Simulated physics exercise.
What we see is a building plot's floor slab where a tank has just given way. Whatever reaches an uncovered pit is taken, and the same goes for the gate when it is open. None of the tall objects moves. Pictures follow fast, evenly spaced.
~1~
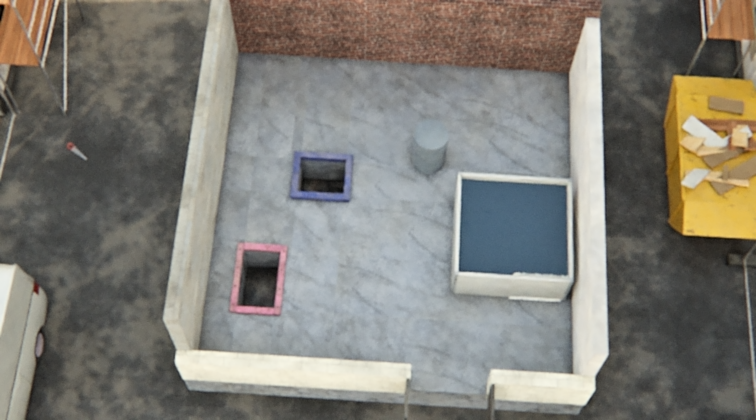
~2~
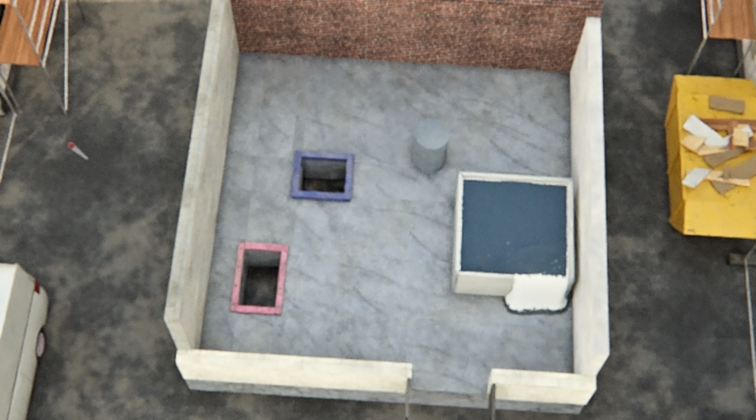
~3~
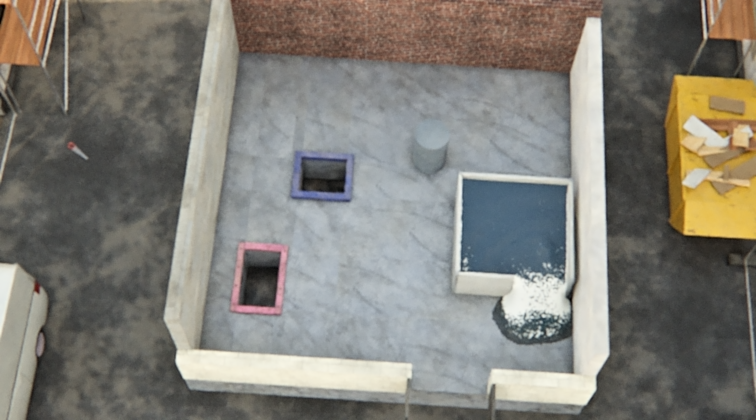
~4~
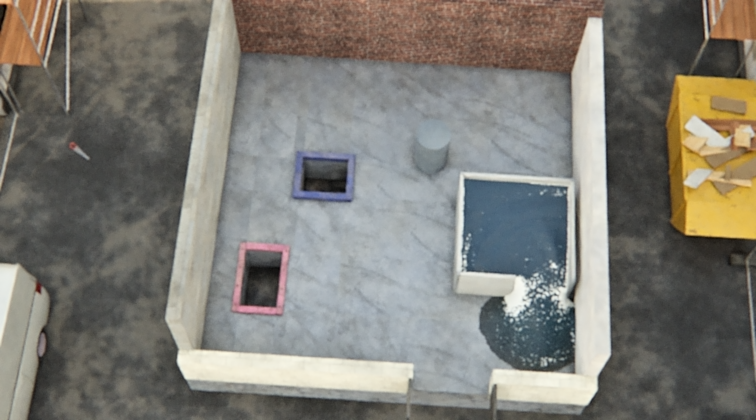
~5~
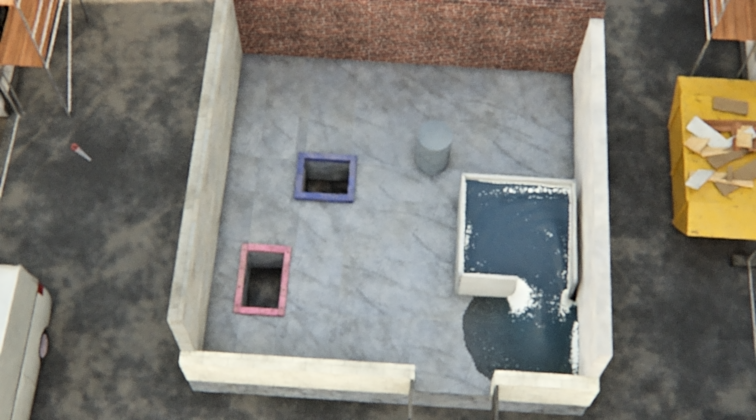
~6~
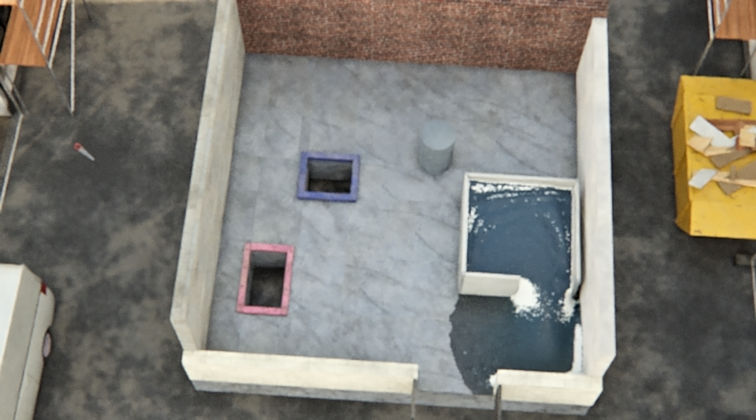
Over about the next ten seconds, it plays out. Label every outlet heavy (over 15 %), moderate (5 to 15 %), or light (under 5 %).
Labels: Gate - heavy, blue pit - light, pink pit - moderate.
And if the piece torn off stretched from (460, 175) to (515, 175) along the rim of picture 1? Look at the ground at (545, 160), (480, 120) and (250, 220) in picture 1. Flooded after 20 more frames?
Note, points one to three: Reached and soaked / reached and soaked / unreached.
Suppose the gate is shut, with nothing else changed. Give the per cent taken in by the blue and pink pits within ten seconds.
Blue 0 %, pink 20 %.
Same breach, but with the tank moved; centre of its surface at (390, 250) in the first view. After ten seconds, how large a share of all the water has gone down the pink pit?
Pink: 6 %.
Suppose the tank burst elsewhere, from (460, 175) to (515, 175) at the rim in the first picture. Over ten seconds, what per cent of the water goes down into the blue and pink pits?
Blue 0 %, pink 4 %.
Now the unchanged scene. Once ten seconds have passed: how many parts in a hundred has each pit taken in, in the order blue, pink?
Shares, in order: 0 % and 12 %.
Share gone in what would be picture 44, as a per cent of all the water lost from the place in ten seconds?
Roughly 70 percent.
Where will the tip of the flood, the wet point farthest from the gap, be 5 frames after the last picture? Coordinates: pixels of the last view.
Close to (403, 376), I think.
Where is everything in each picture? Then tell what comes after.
The first picture shows the water tank at (514, 228) is whole and still.
In the second picture, water pours out at (538, 290) and has run to (567, 302).
In the third picture, water pours out at (537, 290) and has run to (518, 339).
In the fourth picture, the front is at (522, 367), out from the gap at (539, 291).
In the fifth picture, the front is at a hidden place, out from the gap at (541, 292).
In the sixth picture, water pours out at (544, 291) and has run to a hidden place.
A moment on, water covers 10 % of the floor; the gate 1 %, the blue pit 0 %, the pink pit 0 %.
Next, water covers 20 % of the floor; the gate 4 %, the blue pit 0 %, the pink pit 0 %.
Then, water covers 45 % of the floor; the gate 9 %, the blue pit 0 %, the pink pit 2 %.
Later, water covers 70 % of the floor; the gate 15 %, the blue pit 0 %, the pink pit 8 %.
In the end, water covers 85 % of the floor; the gate 20 %, the blue pit 0 %, the pink pit 12 %.
